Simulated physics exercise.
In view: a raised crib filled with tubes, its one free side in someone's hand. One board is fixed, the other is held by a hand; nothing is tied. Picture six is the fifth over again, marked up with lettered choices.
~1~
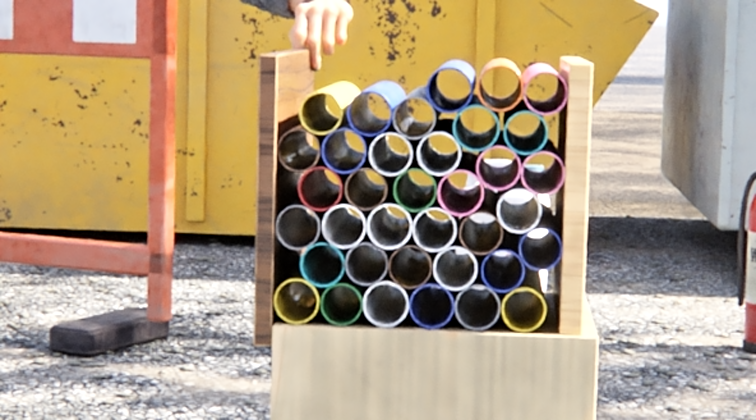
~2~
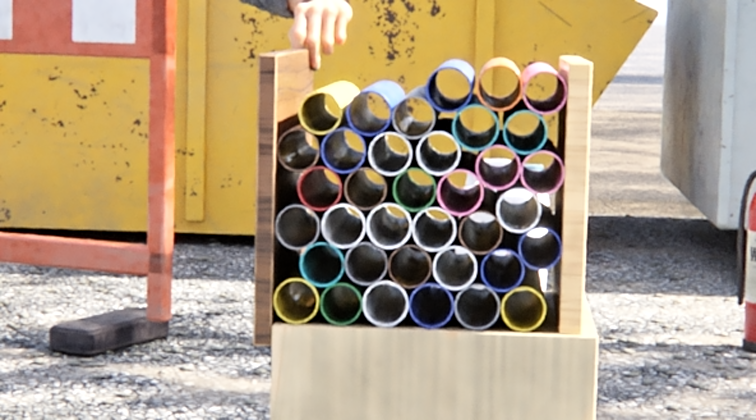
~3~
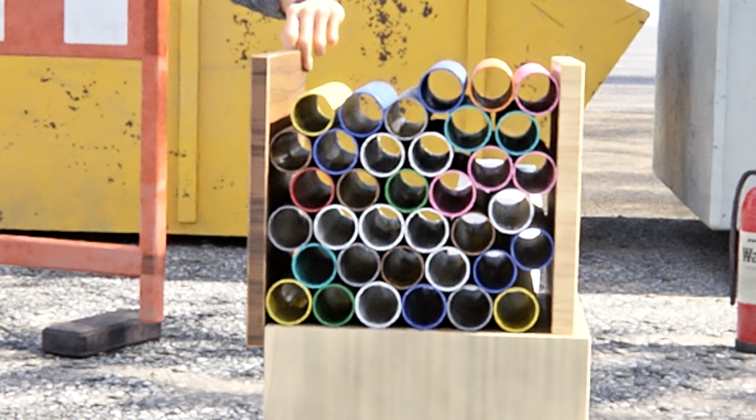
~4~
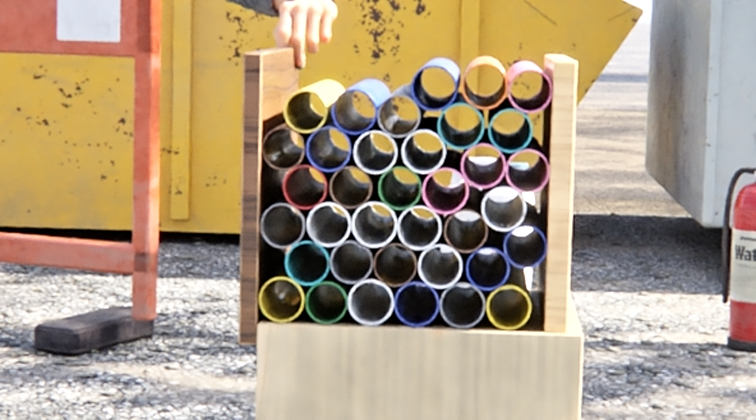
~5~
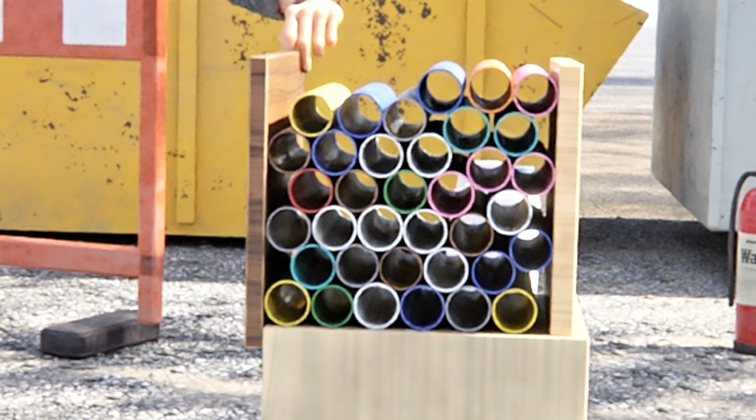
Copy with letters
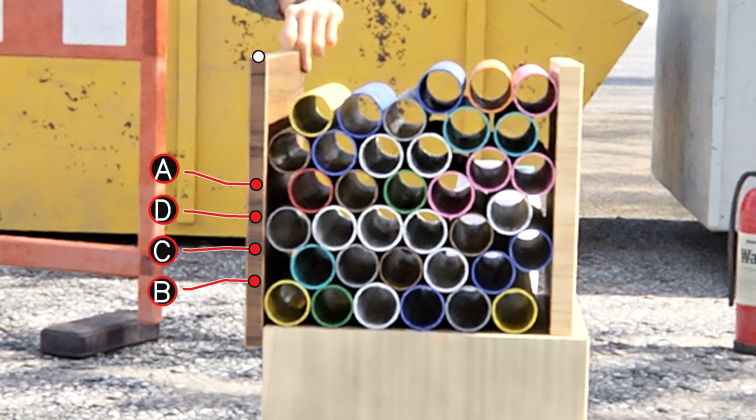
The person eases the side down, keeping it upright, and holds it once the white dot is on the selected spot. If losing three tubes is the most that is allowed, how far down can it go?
Down to C.
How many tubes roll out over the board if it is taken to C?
At C the number is two.
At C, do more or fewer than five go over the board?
At C, fewer than five.
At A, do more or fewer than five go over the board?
Fewer than five.
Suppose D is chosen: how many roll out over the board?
It comes to two.
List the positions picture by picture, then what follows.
In the first picture, a yellow tube (524, 309); a grey tube (367, 264); a white tube (389, 226).
In the second picture, a white tube (389, 226); a red tube (320, 188).
In the third picture, a blue tube (336, 152); a grey tube (406, 118).
In the fourth picture, an orange tube (485, 86); side board (271, 183).
In the fifth picture, a yellow tube (288, 303); a yellow tube (515, 311); a grey tube (357, 265).
On the marked copy, A at (256, 185); B at (255, 282); C at (255, 249); D at (256, 217); the white dot at (259, 57).
Taking C. A third of the way, top of the board (267, 140).
Two thirds of the way, top of the board (265, 233).
When it is over, top of the board (265, 249), two out over the board.
As for the rest, A none out over the board; B more than three out over the board; D two out over the board.
